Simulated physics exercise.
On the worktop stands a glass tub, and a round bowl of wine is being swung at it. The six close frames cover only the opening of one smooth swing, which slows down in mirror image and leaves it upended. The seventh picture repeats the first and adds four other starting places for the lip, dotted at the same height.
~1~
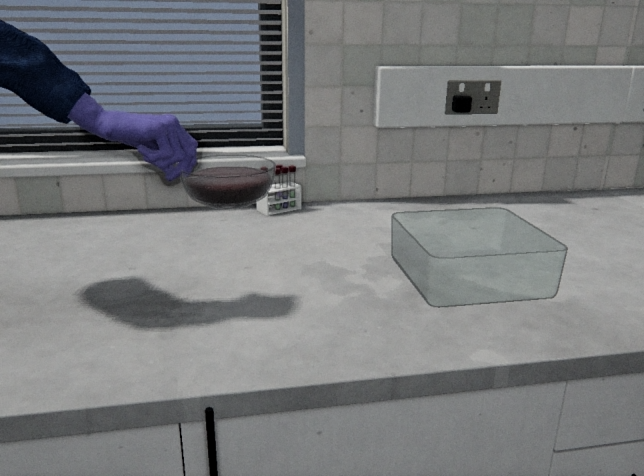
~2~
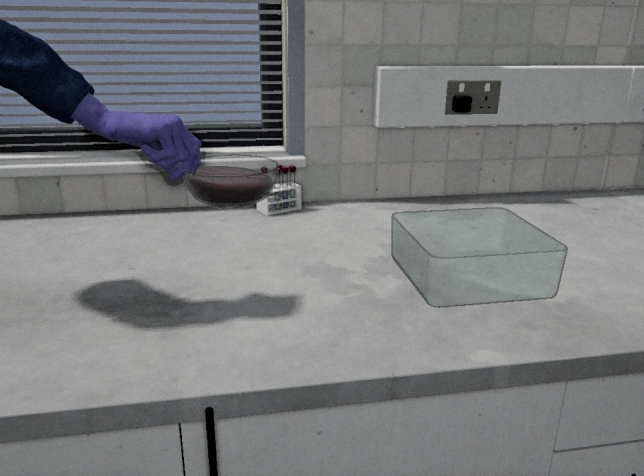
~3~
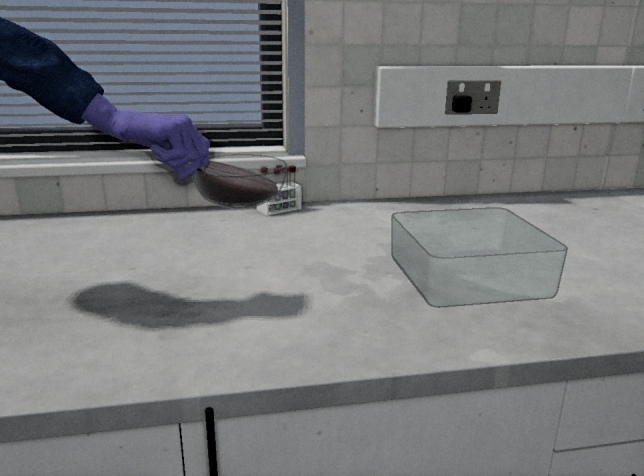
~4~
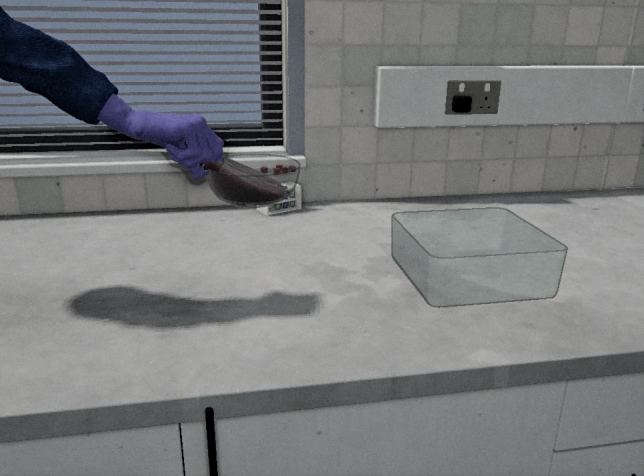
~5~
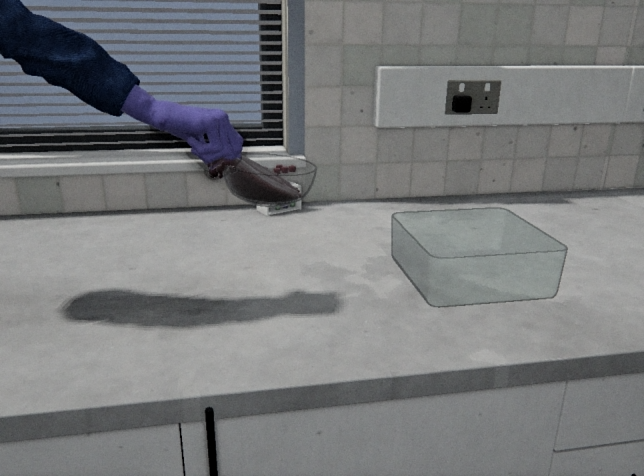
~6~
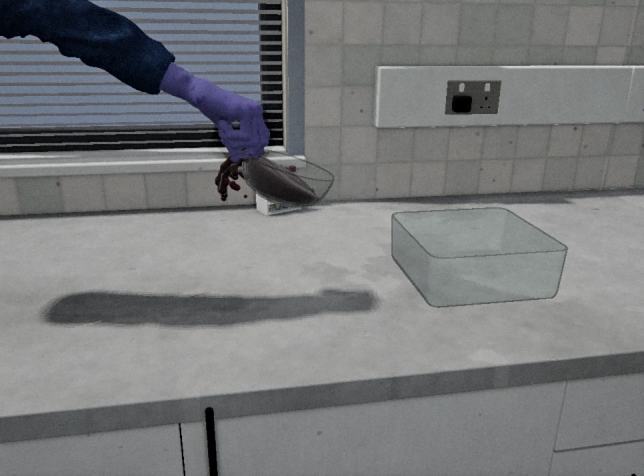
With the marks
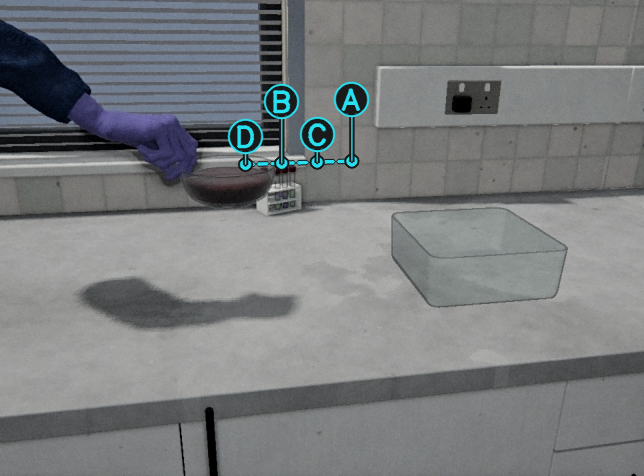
Gloved hand swinging a bowl of dark wine rightwards above a worktop with a glass tub, wine slopping over the rim.
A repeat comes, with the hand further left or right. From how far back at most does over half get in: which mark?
Choose C.
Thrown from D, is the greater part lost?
Yes, that goes wrong.
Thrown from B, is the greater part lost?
Yes, that goes wrong.
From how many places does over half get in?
Two.
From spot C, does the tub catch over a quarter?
Yes, clearly.
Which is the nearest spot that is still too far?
B.
In cyan, A at (351, 161); B at (281, 163); C at (317, 162); D at (245, 164).
With A, about 80 % lands in the tub, 18 % falls short.
With B, about 29 % lands in the tub, 63 % falls short and 7 % goes beside or beyond.
With C, about 63 % lands in the tub, 27 % falls short and 10 % goes beside or beyond.
With D, about 3 % lands in the tub, 95 % falls short.
